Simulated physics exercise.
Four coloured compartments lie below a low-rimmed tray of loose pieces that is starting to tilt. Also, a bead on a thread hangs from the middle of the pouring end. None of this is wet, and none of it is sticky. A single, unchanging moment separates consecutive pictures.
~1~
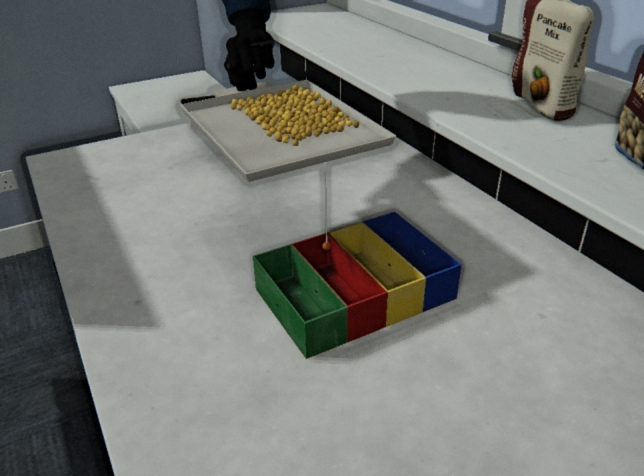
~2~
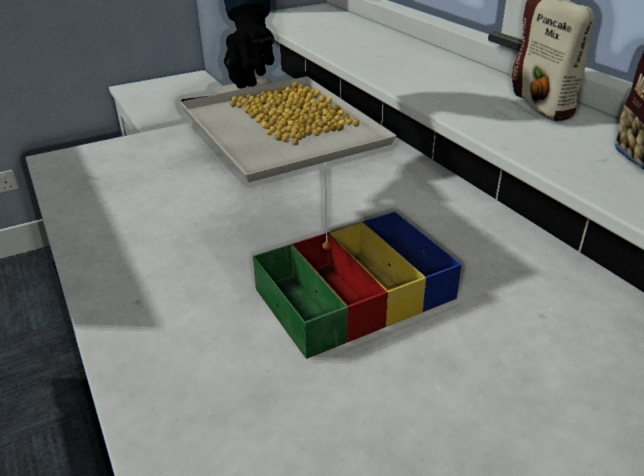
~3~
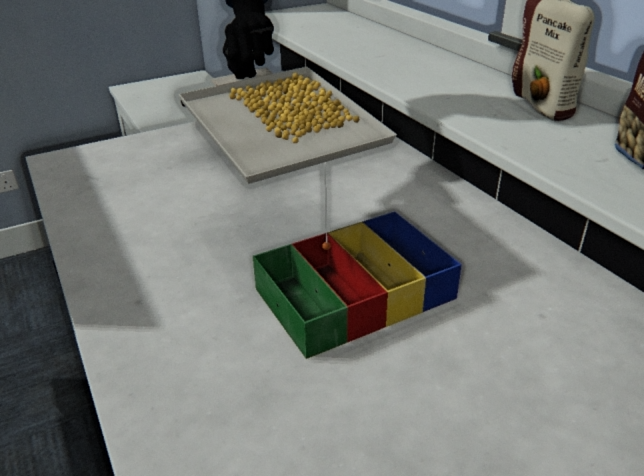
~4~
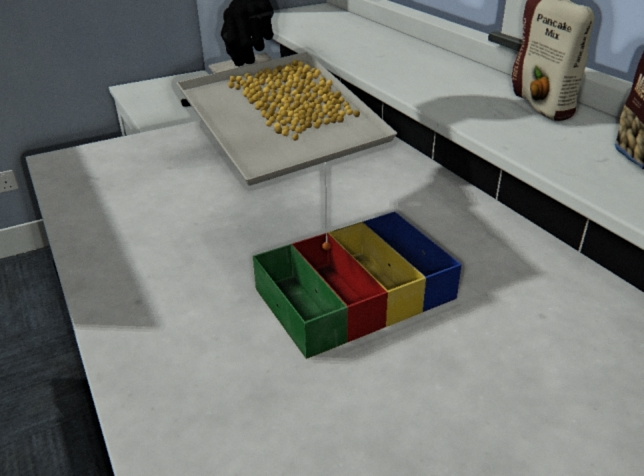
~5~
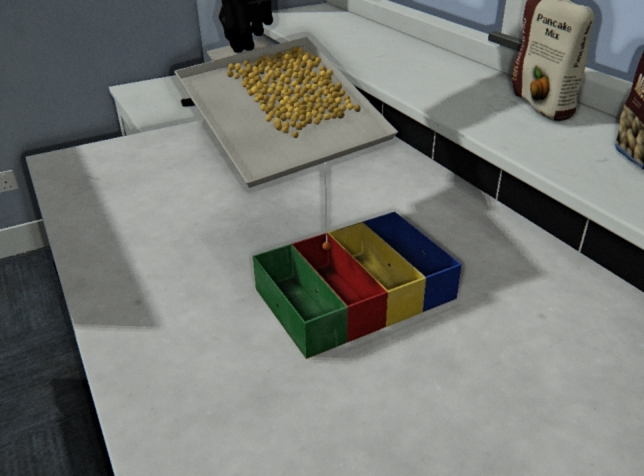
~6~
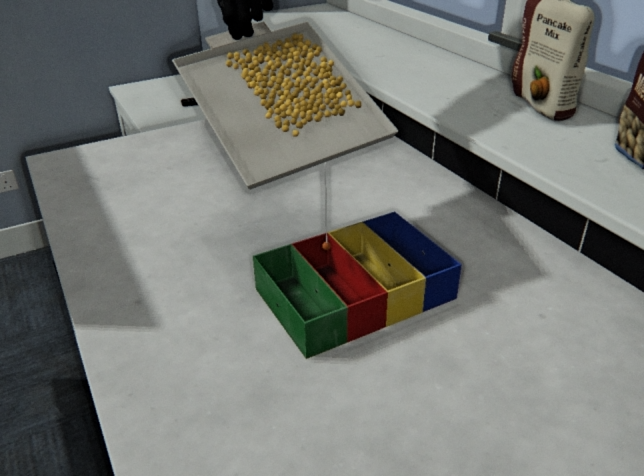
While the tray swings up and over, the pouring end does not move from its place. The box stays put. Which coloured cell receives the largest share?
The green cell.
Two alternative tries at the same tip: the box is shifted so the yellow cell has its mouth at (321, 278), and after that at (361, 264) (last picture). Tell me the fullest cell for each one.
Well, the first time it's the cell in red, and the second time it's green.
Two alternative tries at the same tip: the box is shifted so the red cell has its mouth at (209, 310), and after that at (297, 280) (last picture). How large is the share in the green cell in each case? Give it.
Around 0 % followed by around 30 %.
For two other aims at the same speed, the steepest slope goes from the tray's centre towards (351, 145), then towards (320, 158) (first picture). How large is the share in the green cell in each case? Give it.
Near 0 % and 20 %.
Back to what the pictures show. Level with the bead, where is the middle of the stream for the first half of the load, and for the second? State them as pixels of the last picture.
(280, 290), then (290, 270).
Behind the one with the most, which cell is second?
Next after the leader comes the cell in red.
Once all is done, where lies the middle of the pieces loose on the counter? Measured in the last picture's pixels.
I'd put the middle somewhere around (253, 354) in the last picture.
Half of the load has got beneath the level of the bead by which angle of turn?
Angle: Close to 85°.
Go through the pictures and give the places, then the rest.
In the first picture, corners of the pouring end near (248, 172) and (392, 135), level; middle of the load near (295, 111), puffed corn balls; bead on its thread near (327, 246); green cell near (326, 329); red cell near (367, 314); yellow cell near (406, 299); blue cell near (442, 285).
In the second picture, corners of the pouring end near (248, 172) and (392, 135), level; middle of the load near (295, 109).
In the third picture, corners of the pouring end near (248, 174) and (392, 134), tipped barely, lowest at the left corner; middle of the load near (295, 103).
In the fourth picture, corners of the pouring end near (248, 177) and (393, 132), tipped a little, lowest at the left corner; middle of the load near (288, 97).
In the fifth picture, corners of the pouring end near (249, 179) and (393, 131), tipped clearly, lowest at the left corner; middle of the load near (287, 88).
In the sixth picture, corners of the pouring end near (249, 182) and (394, 130), tipped clearly, lowest at the left corner; middle of the load near (288, 81), a little on the move; green cell near (326, 329); red cell near (367, 314); yellow cell near (406, 299); blue cell near (442, 285).
Shortly afterwards, tray tipped steeply; near two thirds on the tray; only a few in the green cell; only a few in the red cell; near a third falling or outside the box.
Next, tray tipped past a quarter turn; a little on the tray; near a quarter in the green cell; a little in the red cell; only a few in the yellow cell; near half falling or outside the box.
Some moments later, tray tipped past a quarter turn; near a third in the green cell; near a quarter in the red cell; only a few in the yellow cell; near half falling or outside the box.
In the end, tray tipped past a quarter turn; near a third in the green cell; near a quarter in the red cell; only a few in the yellow cell; none at all in the blue cell; near half outside the box.
